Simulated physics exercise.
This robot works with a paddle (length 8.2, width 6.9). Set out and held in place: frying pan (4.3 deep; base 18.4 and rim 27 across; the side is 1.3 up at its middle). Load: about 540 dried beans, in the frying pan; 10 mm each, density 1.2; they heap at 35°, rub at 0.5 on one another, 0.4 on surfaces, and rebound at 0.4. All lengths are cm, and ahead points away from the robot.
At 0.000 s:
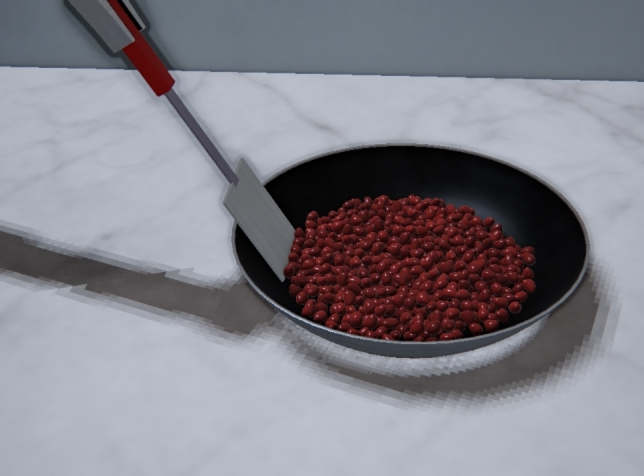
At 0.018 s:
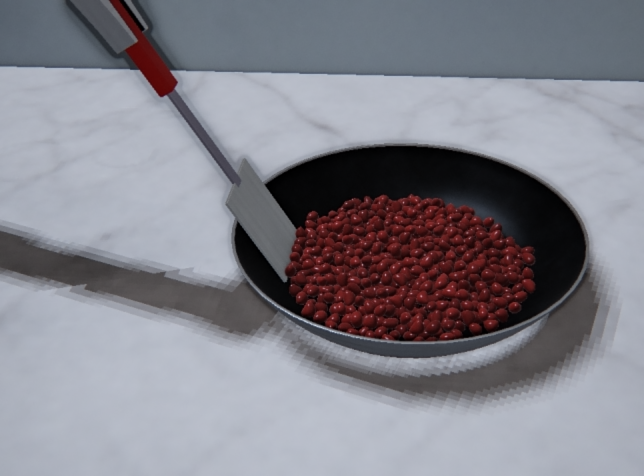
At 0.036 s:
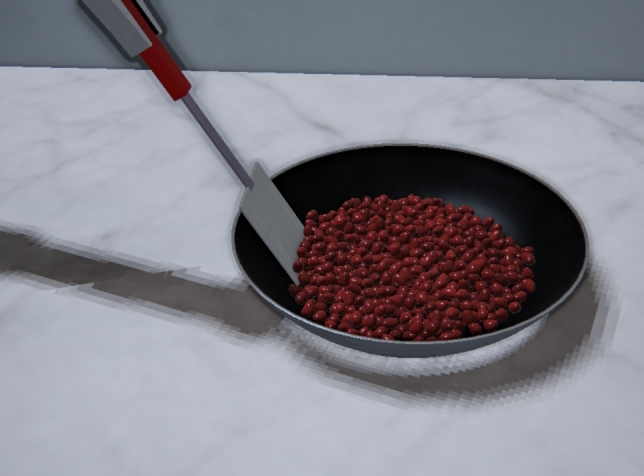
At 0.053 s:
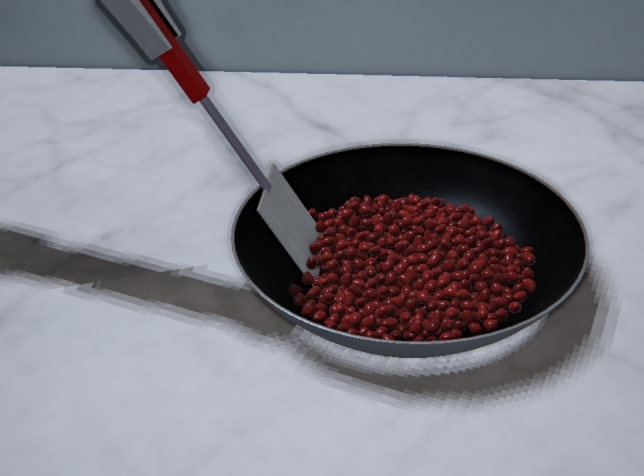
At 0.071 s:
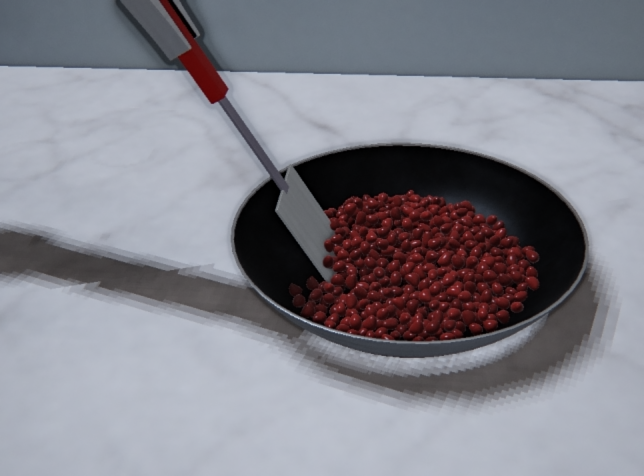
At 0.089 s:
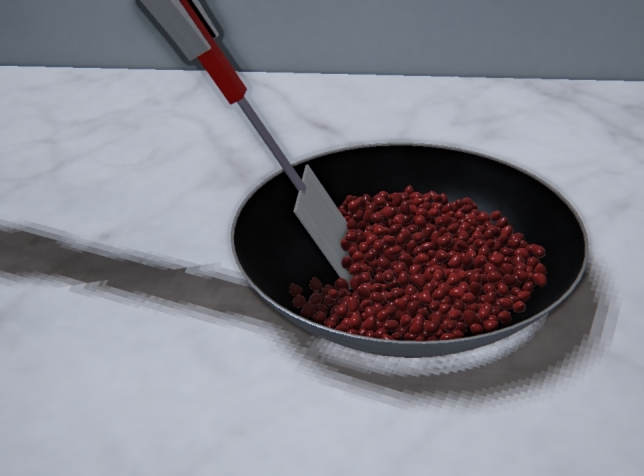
A paddle with a red-and-grey handle rests at the left edge of dark red beans heaped in a black frying pan on a marble surface, barely moving at first. It then slides steadily right, pushing the nearby beans into a slightly taller heap and leaving a few behind at the lower left.
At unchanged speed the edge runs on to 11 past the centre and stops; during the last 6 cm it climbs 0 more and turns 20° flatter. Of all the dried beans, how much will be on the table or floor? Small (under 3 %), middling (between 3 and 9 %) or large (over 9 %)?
Share on the table or floor: Large (over 9 %).
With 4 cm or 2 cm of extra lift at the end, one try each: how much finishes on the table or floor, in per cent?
Some 20 and 30 per cent.
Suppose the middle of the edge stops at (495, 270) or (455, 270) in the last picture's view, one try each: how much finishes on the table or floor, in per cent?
About 0 and 0 per cent.
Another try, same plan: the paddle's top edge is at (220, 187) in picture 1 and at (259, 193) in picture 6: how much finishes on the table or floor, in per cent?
About 20 per cent.
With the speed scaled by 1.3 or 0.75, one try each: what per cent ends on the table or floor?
Some 30 and 20 per cent.
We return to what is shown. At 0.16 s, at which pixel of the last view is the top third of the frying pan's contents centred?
Near (463, 251).
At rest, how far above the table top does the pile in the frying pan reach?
Roughly 5.0 cm.
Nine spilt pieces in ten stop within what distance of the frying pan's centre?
About 25 cm.
After 0.16 s, sloping 60°, highest piece 4 above the table; 542 in the frying pan.
After 0.23 s, sloping 54°, highest piece 6 above the table; 541 in the frying pan, 1 on the blade or in flight.
After 0.46 s, sloping 40°, highest piece 7 above the table; 397 in the frying pan, 136 on the table or floor, 9 on the blade or in flight.
After 1.51 s, sloping 40°, highest piece 5 above the table; 397 in the frying pan, 145 on the table or floor.
At rest, 397 in the frying pan, 145 on the table or floor. That is 27 % on the table or floor.
